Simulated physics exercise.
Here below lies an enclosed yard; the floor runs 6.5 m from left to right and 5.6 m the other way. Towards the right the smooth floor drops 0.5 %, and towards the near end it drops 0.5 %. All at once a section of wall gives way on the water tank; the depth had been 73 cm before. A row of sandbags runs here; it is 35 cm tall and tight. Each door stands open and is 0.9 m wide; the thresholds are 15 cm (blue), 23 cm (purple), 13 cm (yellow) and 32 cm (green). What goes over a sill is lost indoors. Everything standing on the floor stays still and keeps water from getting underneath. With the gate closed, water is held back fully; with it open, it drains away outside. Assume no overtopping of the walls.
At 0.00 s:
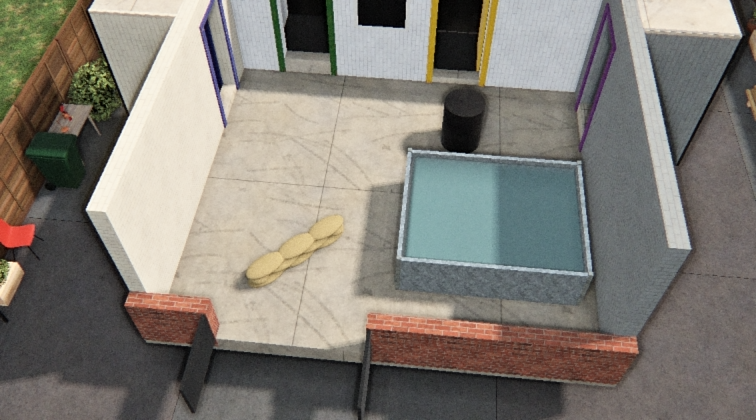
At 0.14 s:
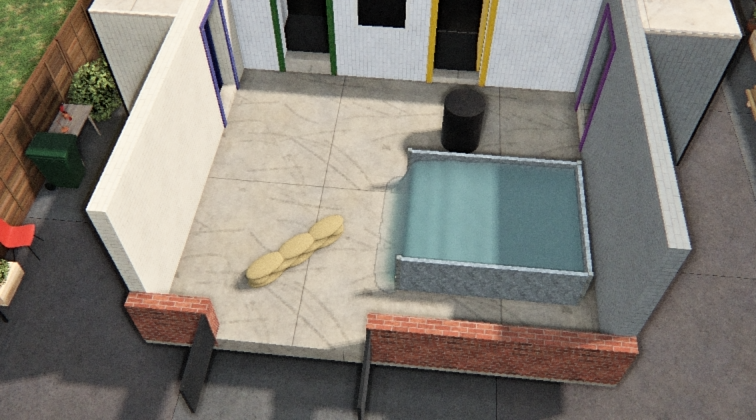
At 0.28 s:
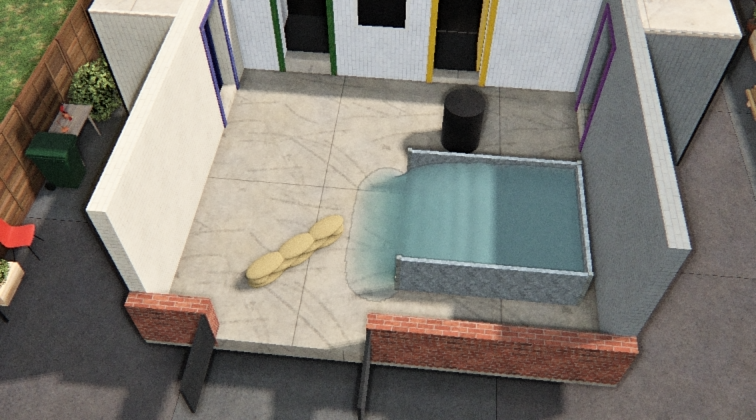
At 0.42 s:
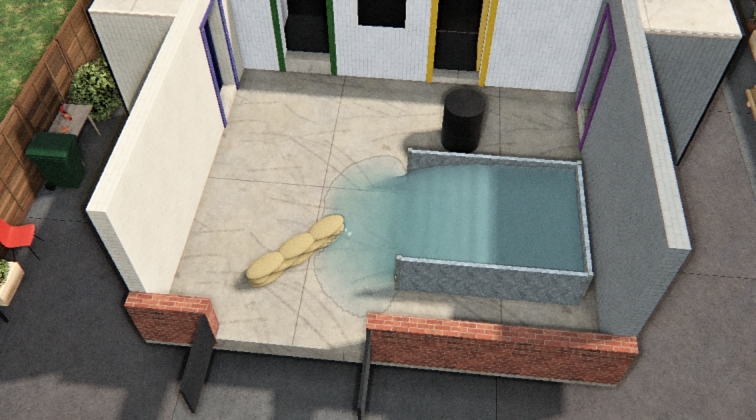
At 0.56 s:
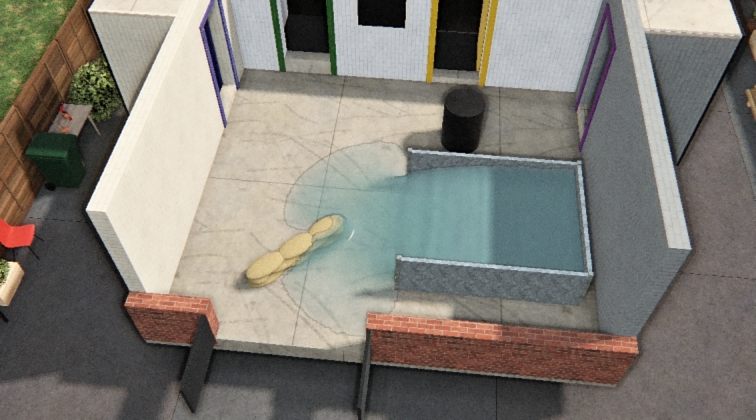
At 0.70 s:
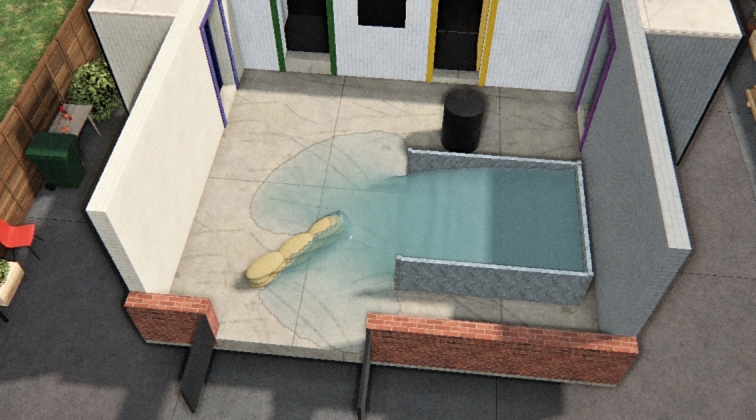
Water pours from the tank's open left side and spreads across the yard around the sandbags.
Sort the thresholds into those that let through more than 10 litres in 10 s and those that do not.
Sorted: Blue door lets more through; purple door does not; yellow door does not; green door does not.
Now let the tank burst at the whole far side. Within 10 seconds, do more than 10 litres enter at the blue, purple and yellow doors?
Blue door surpasses it, purple door surpasses it, yellow door surpasses it.
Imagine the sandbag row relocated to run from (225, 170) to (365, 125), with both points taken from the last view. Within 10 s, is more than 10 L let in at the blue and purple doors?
Doors: Blue stays under / purple stays under.
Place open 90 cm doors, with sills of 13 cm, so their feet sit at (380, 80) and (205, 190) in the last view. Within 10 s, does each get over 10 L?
In turn: Short of it, beyond it.
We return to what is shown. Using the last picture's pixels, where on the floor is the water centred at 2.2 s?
Its balance point sits around (374, 217).
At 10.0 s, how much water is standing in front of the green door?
I'd put it near 5.5 cm.
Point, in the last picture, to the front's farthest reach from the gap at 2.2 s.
Somewhere about (245, 68).
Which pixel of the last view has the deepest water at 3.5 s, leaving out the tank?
About (243, 74).
After 1.4 s water covers 40 % of the floor and is deepest (48 cm) near (346, 234); blue door not reached, purple door not reached, yellow door not reached, green door not reached.
After 2.2 s water covers 50 % of the floor and is deepest (41 cm) near (346, 234); blue door 22 cm at the sill, 2 L in, purple door not reached, yellow door not reached, green door 2 cm at the sill, 0 L in.
After 3.5 s water covers 55 % of the floor and is deepest (34 cm) near (243, 74); blue door 23 cm at the sill, 28 L in, purple door not reached, yellow door not reached, green door 21 cm at the sill, 0 L in.
After 6.0 s water covers 80 % of the floor and is deepest (16 cm) near (318, 156); blue door 11 cm at the sill, 65 L in, purple door 14 cm at the sill, 0 L in, yellow door 5 cm at the sill, 0 L in, green door 11 cm at the sill, 0 L in.
After 10.0 s water covers 90 % of the floor and is deepest (16 cm) near (530, 89); blue door 6 cm at the sill, 65 L in, purple door 12 cm at the sill, 0 L in, yellow door 8 cm at the sill, 0 L in, green door 6 cm at the sill, 0 L in.
